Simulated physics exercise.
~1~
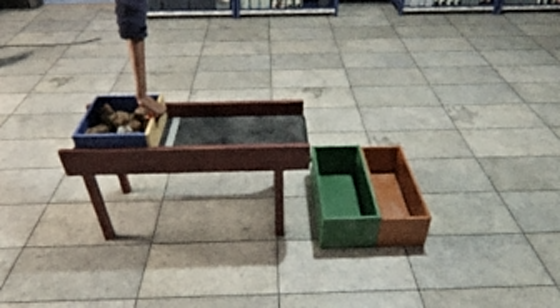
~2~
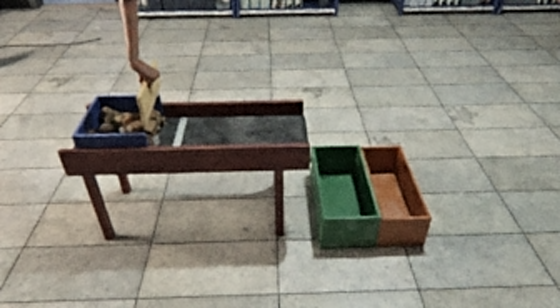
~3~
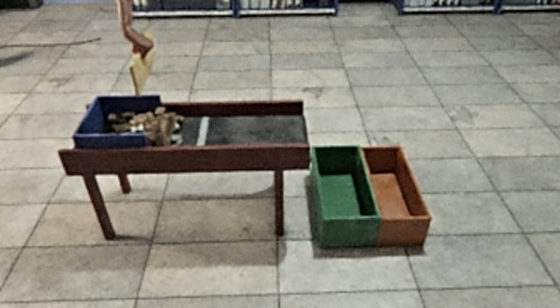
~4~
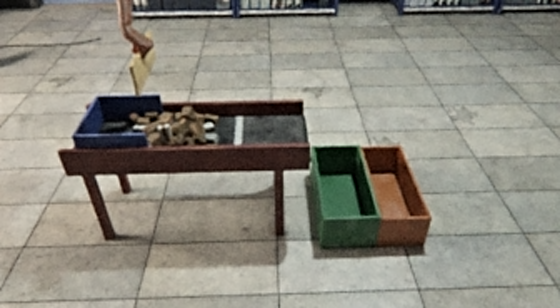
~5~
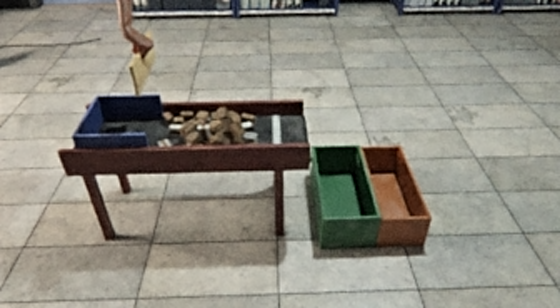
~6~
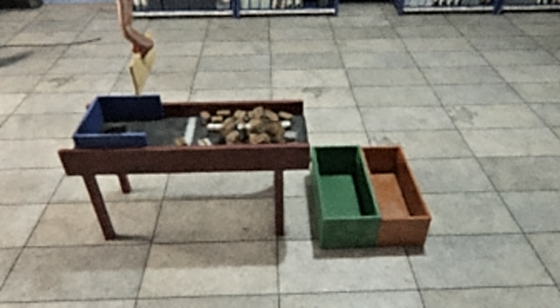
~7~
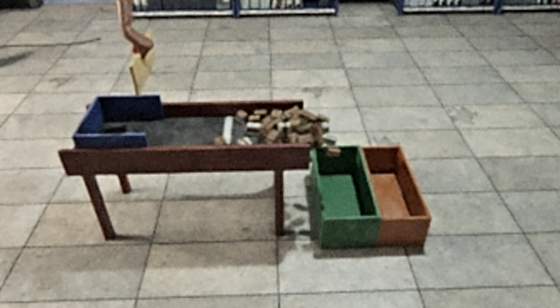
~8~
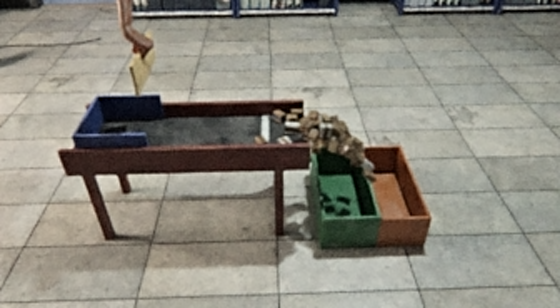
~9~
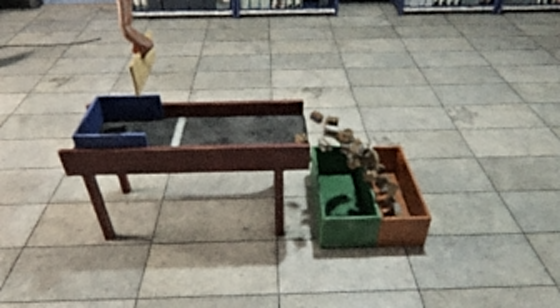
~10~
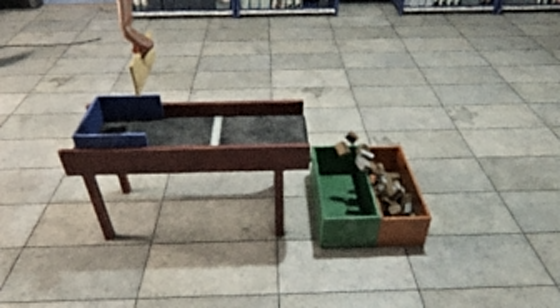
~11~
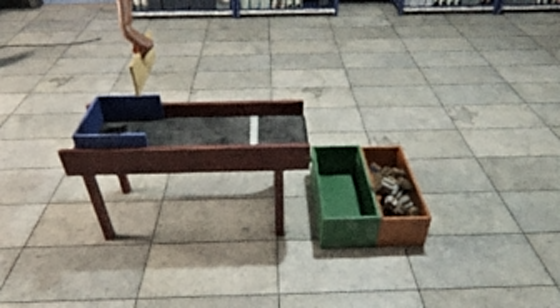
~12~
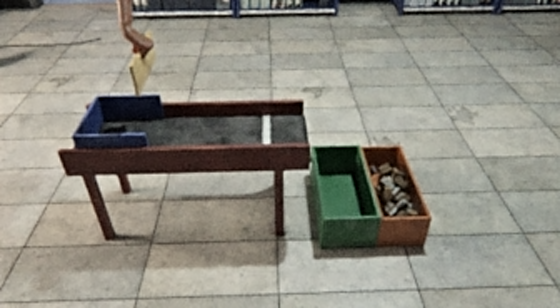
A tan gate rises from the edge of a blue pen, and small brown parcels spill out and ride right along a dark belt, then fly off its end over a green tote and settle in the orange bin beyond, leaving the tote empty.
